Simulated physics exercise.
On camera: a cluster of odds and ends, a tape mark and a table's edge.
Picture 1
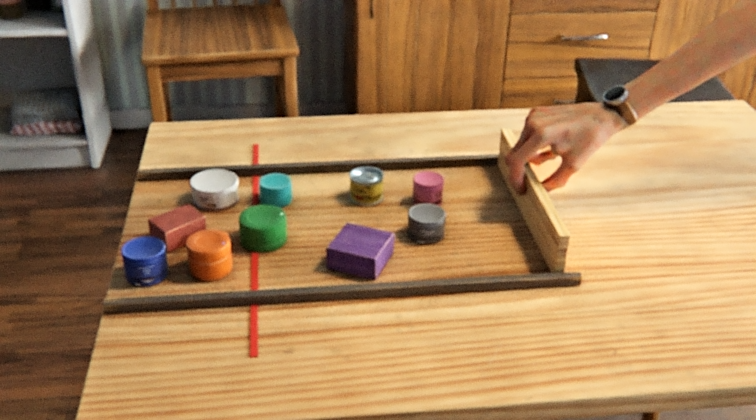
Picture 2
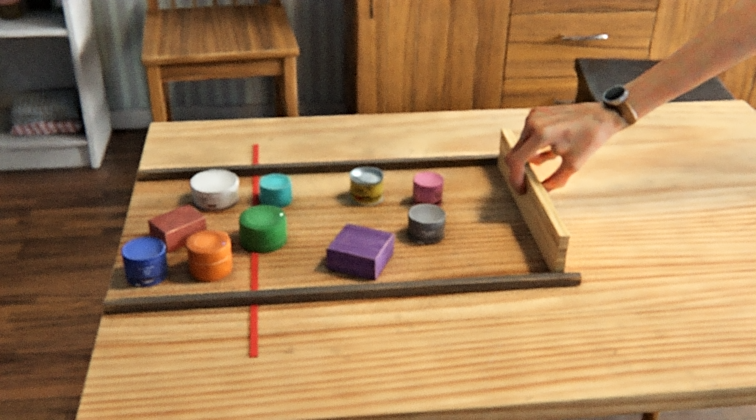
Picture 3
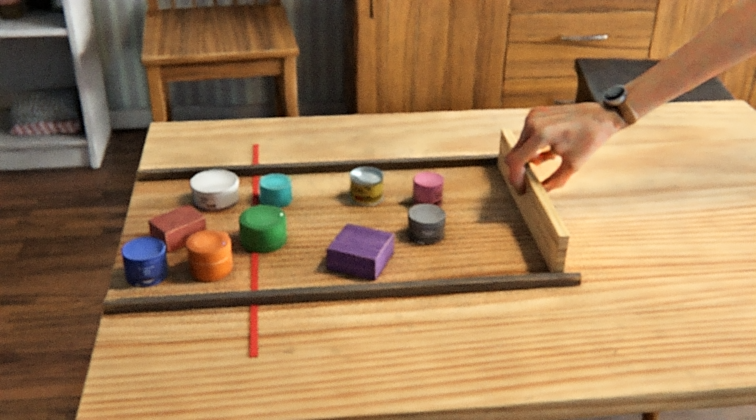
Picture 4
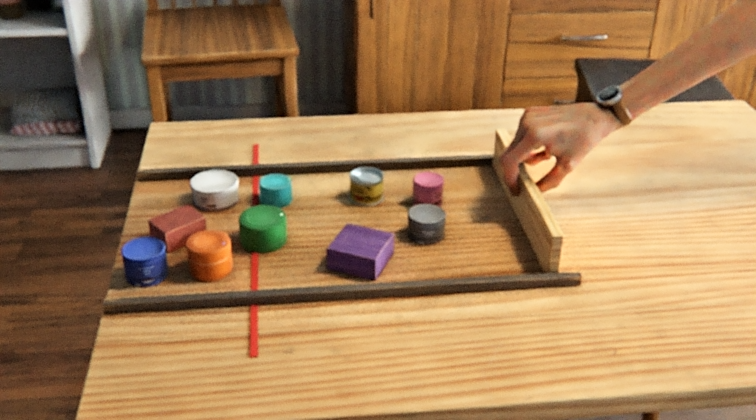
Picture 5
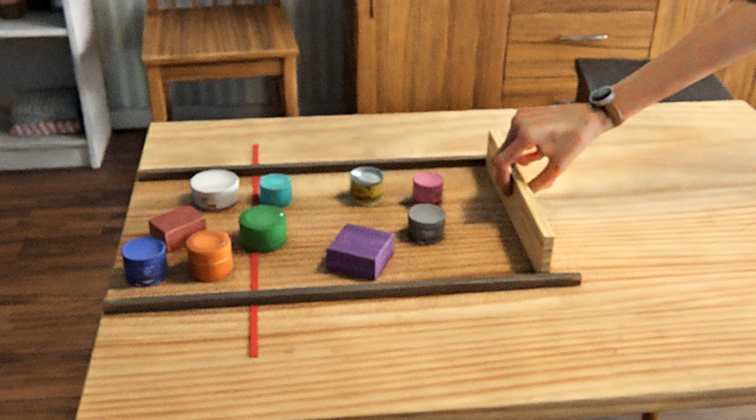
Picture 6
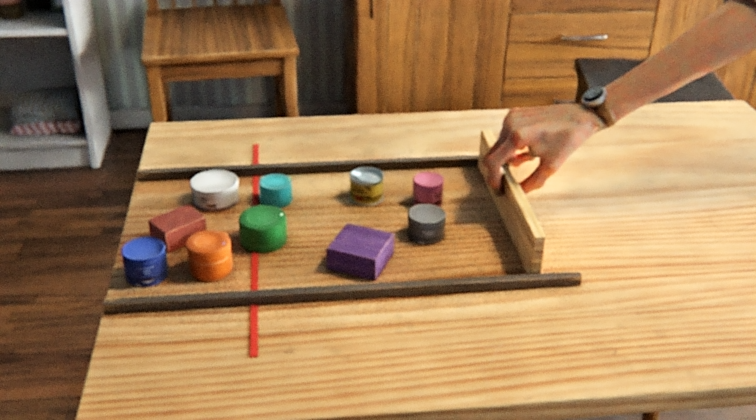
A hand slides a wooden board slightly left toward colorful tubs and blocks, which stay still.
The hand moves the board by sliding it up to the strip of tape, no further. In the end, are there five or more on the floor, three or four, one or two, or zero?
From what happens, the ones that come off the end make zero in total.
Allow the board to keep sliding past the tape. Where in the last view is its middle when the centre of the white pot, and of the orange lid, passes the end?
For the white pot, about (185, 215); for the orange lid, about (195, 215).
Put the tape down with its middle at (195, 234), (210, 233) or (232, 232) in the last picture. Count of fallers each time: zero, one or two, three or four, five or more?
Counts for the three spots in order: Just one or two; one to two; not one.
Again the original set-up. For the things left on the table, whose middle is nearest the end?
Result: Blue tub.
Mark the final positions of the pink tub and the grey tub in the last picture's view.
Pink tub at about (240, 203), grey tub at about (236, 235).
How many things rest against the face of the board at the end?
In total, 4.
Early on, none off yet; blue tub at rest near (145, 262); red block at rest near (178, 228); white pot at rest near (215, 191).
Finally, the number that fall off is zero.
